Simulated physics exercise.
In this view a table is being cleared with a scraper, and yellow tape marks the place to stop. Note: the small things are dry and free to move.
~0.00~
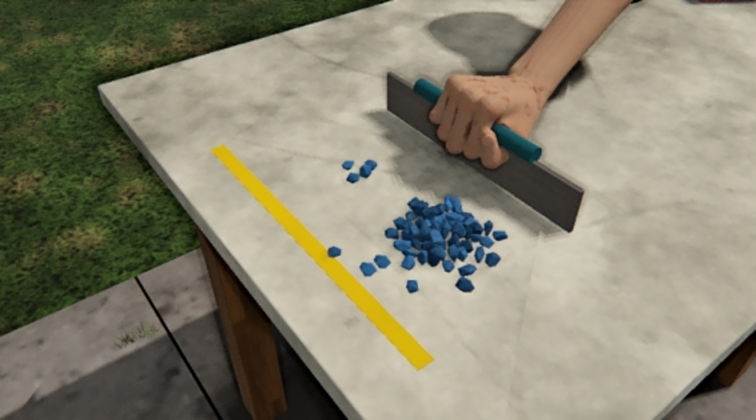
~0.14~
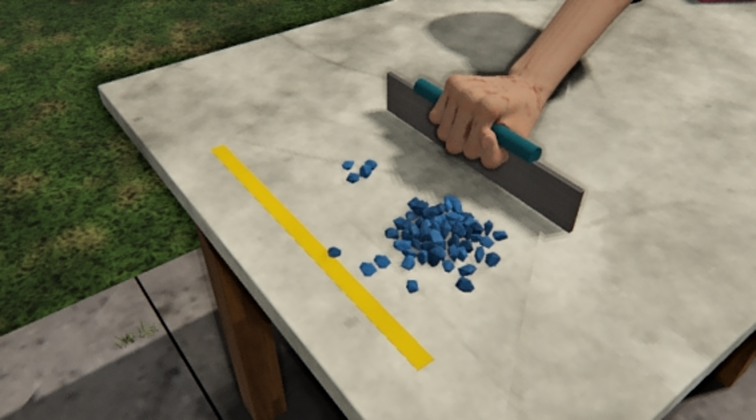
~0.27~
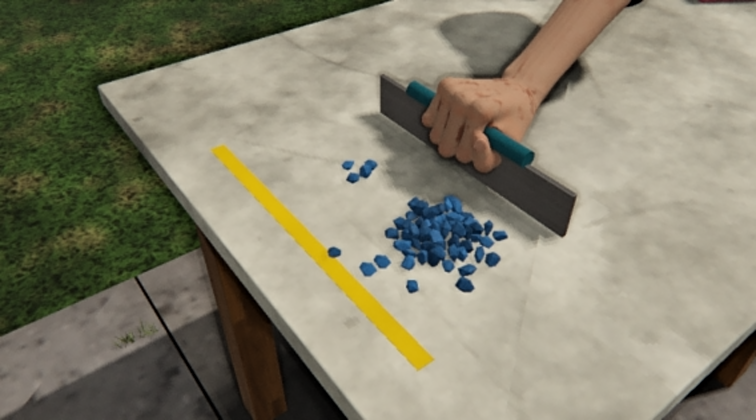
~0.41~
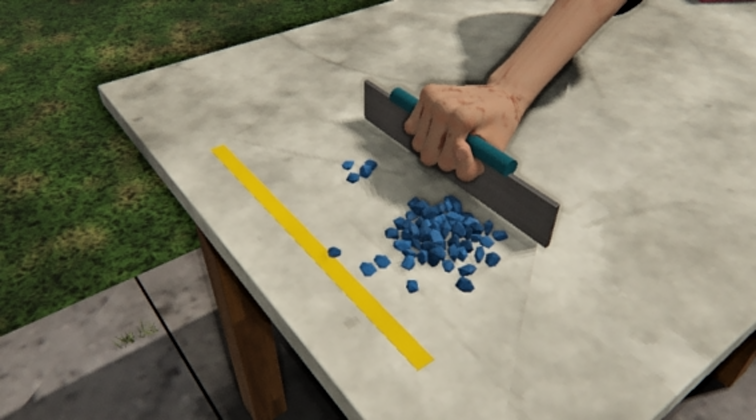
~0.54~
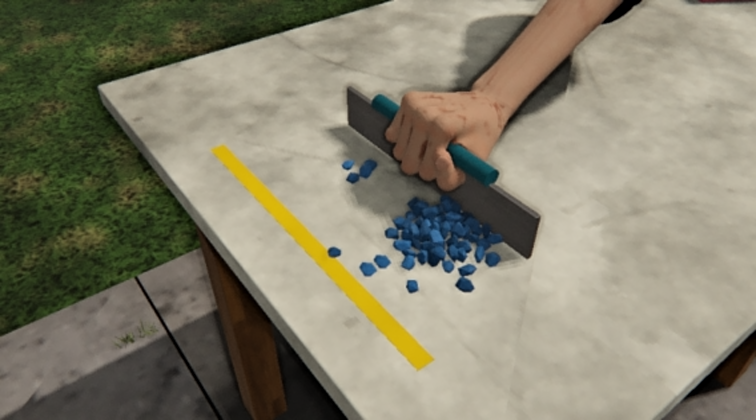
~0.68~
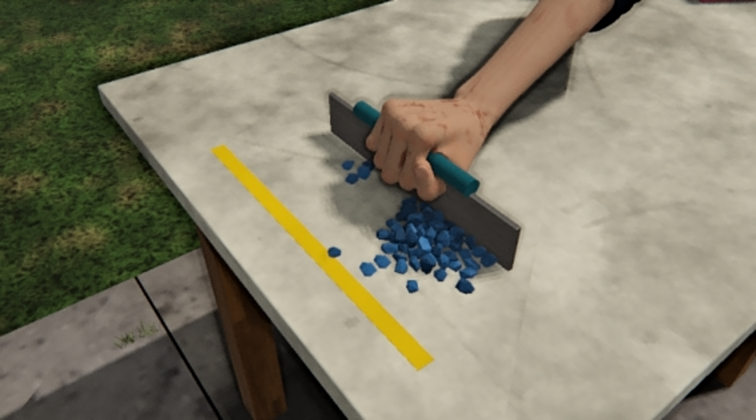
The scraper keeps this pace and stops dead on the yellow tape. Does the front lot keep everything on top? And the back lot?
Front lot: No, some falls off; back lot: Yes, all stays up.
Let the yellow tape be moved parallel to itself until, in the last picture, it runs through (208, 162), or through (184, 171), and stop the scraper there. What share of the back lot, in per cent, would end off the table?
With the first line you'd get 0 % off the table, and with the second 100 %.
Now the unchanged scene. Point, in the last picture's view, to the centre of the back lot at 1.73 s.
Roughly (267, 220).
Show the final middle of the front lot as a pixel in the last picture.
Roughly (317, 299) in pixels.
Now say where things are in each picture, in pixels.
The first frame shows scraper (560, 200), at rest; yellow tape (225, 155), about a palm's width from the edge; edge at (244, 271); front lot (440, 235), many aquarium stones; back lot (365, 171), a few aquarium stones.
The second frame shows scraper (560, 200), at rest; back lot (365, 171).
The third frame shows scraper (553, 204); front lot (440, 235).
The fourth frame shows scraper (536, 214); back lot (365, 171).
The fifth frame shows scraper (517, 225); front lot (440, 235).
The sixth frame shows scraper (498, 236); yellow tape (225, 155); edge at (244, 271); front lot (427, 243), the larger part pushed along; back lot (363, 172).
By 1.05 s, scraper still moving, near (352, 176); front lot all on the table, its front near (316, 281); back lot all on the table, its front near (323, 207).
By 1.45 s, scraper stopped at the yellow tape; front lot about a tenth over the edge; back lot all on the table, its front near (270, 224).
By 1.73 s, scraper stopped at the yellow tape; front lot roughly a quarter over the edge; back lot all on the table, its front near (270, 224).
When it is over (2.1 s), scraper stopped at the yellow tape; front lot roughly a quarter over the edge; back lot all on the table, its front near (270, 224).
